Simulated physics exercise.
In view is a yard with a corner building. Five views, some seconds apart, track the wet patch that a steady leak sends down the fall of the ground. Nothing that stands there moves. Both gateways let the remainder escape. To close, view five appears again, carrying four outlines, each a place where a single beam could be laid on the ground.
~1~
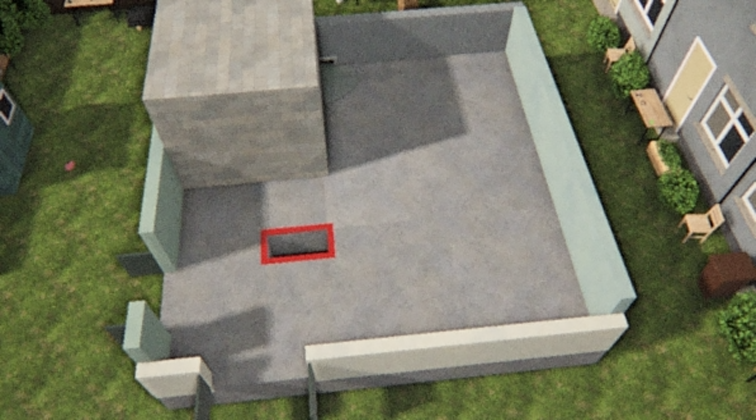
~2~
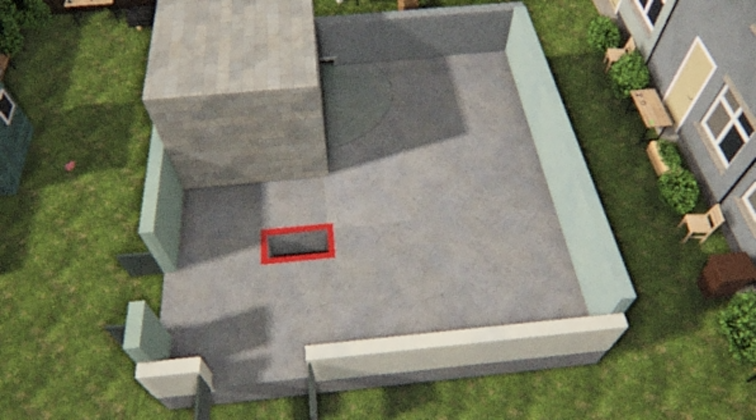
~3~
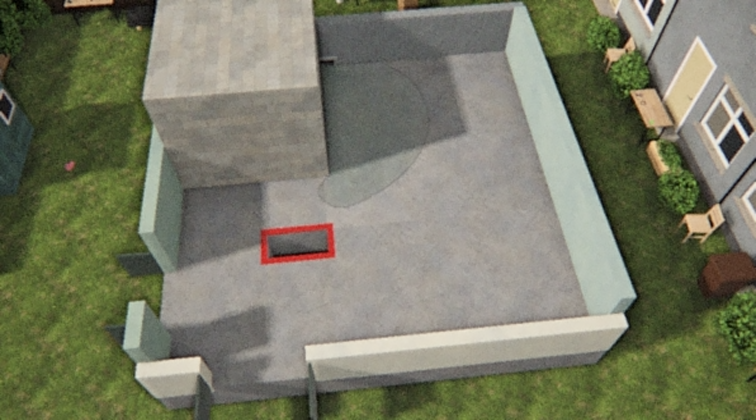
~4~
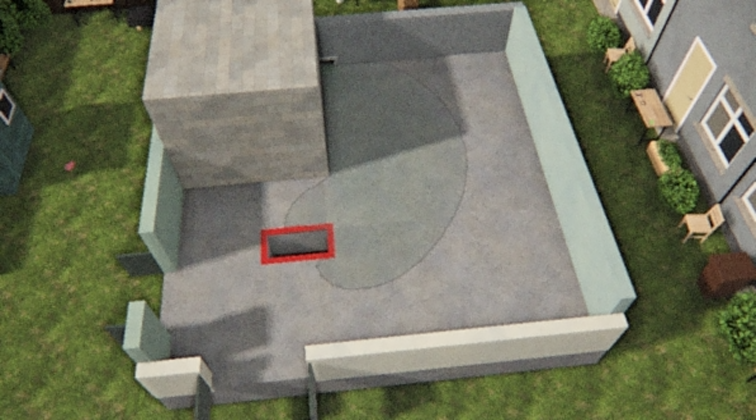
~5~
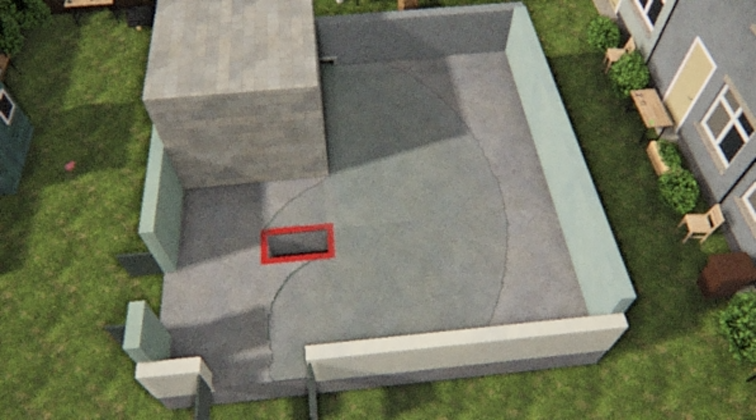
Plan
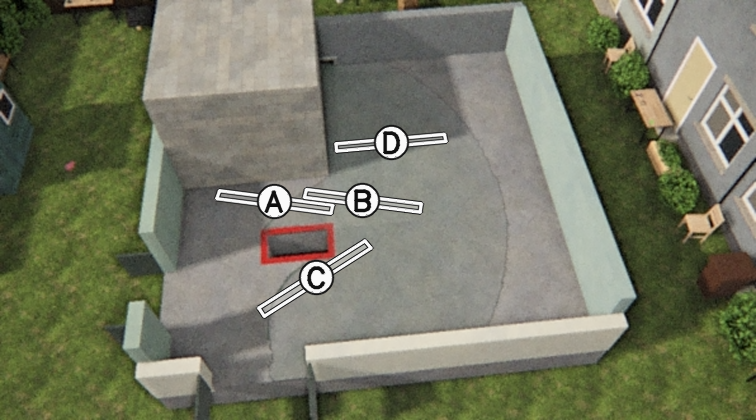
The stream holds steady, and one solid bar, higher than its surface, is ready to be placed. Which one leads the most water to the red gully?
The best position is C.
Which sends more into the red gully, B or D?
Here it is position D.
On the marked copy, A from (218, 194) to (331, 209); B from (305, 193) to (420, 207); C from (261, 312) to (367, 244); D from (336, 147) to (445, 137).
Choosing A, about 8 % of the stream goes into the red gully, about 89 % out by the gates.
Choosing B, about 3 % of the stream goes into the red gully, about 96 % out by the gates.
Choosing C, about 26 % of the stream goes into the red gully, about 71 % out by the gates.
Choosing D, about 8 % of the stream goes into the red gully, about 89 % out by the gates.
